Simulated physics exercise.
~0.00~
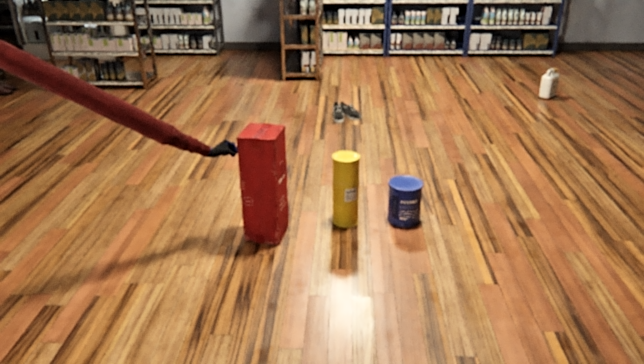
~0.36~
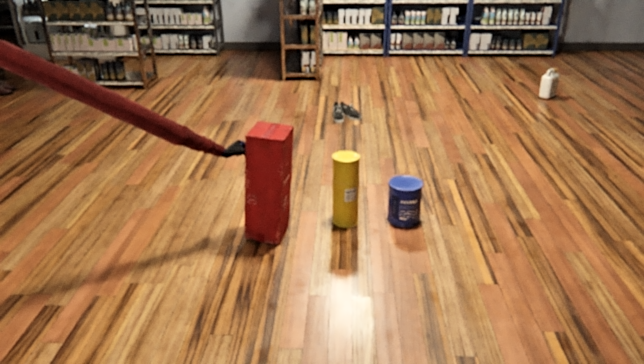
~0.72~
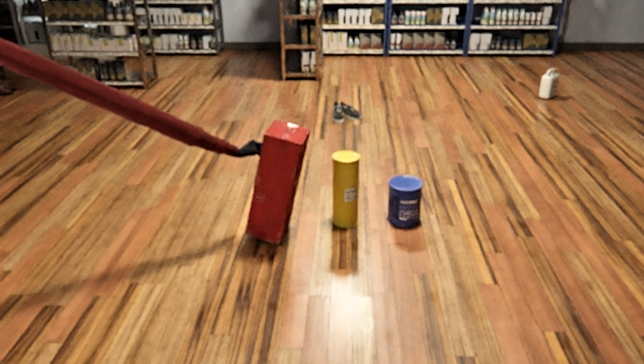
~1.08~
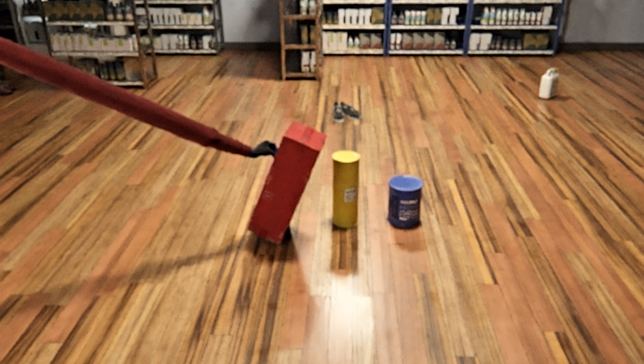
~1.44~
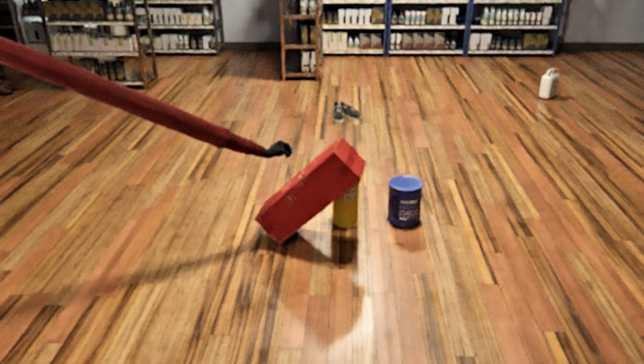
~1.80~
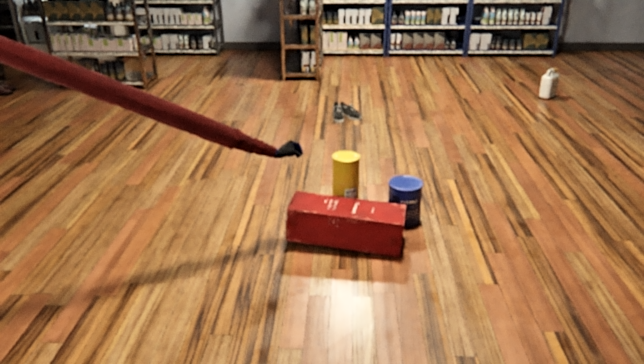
The clip opens on a wooden floor in front of stocked shelves, where a tall red box stands upright beside a yellow canister and a blue pail. A long red arm with a dark tip reaches in from the left and meets the upper part of the box. As the arm pushes to the right, the box begins to lean, tilting further and further. It then tips away from the tip and drops across the front of the yellow canister. At the end the red box lies on its side before the canister and pail, which both remain standing.
